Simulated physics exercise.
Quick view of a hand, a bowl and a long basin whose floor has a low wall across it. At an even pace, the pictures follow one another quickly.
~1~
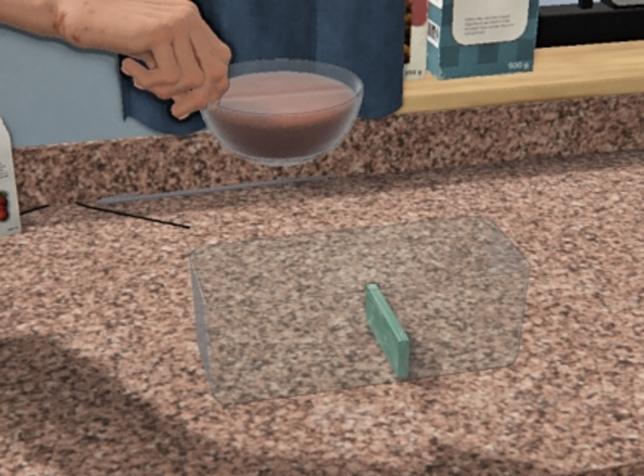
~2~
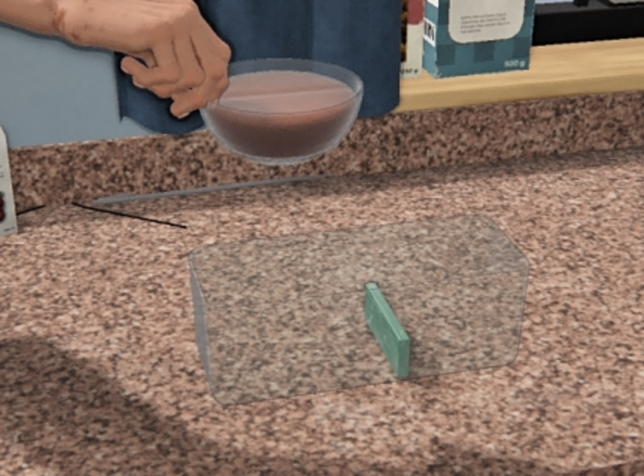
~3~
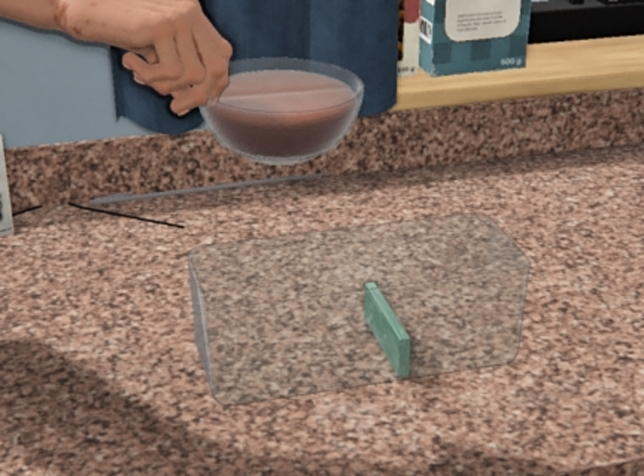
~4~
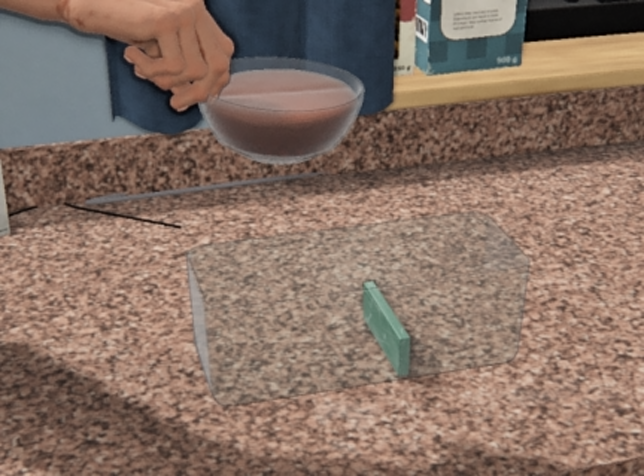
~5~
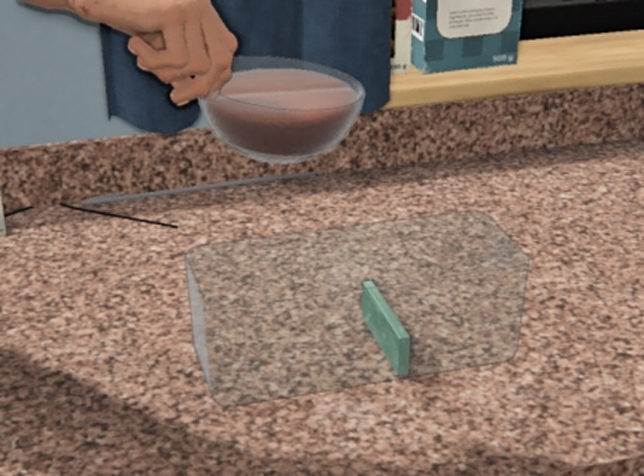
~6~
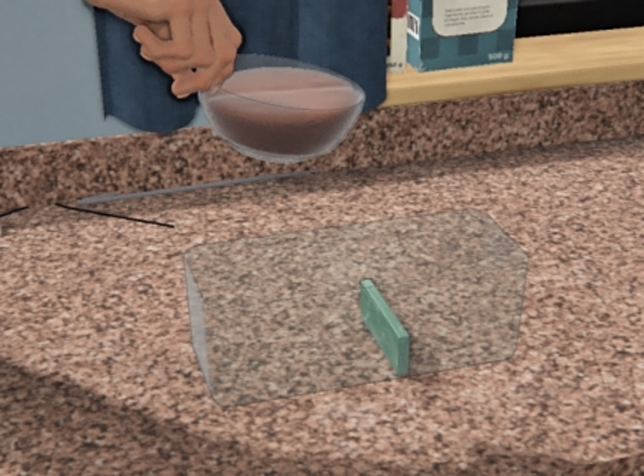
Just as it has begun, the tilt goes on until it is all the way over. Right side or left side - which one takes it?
I foresee the right area holding the largest share.
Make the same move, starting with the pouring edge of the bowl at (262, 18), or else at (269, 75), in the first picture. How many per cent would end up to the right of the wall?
In order: Close to 5 and 5 percent.
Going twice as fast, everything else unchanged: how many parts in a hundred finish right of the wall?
Some 55 per cent.
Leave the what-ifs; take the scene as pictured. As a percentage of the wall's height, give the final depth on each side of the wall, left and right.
On the left roughly 10, on the right roughly 80.
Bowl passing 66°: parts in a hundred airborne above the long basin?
Something like 40 per cent of it.
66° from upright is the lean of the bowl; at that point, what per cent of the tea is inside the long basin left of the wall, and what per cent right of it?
I'd put the left part near 0 per cent and the right part near 30.
A moment on, the tilt is 66° and 32 per cent is still to pour, 1 is left of the wall and 28 right of it.
Next, the tilt is 105° and 0 per cent is still to pour, 17 is left of the wall and 79 right of it.
Then the tilt is 117° and 0 per cent is still to pour, 20 is left of the wall and 79 right of it.
Later the tilt is 117° and 0 per cent is still to pour, 20 is left of the wall and 79 right of it.
In the end 20 per cent lies left of the wall, 79 right of it and 1 outside.
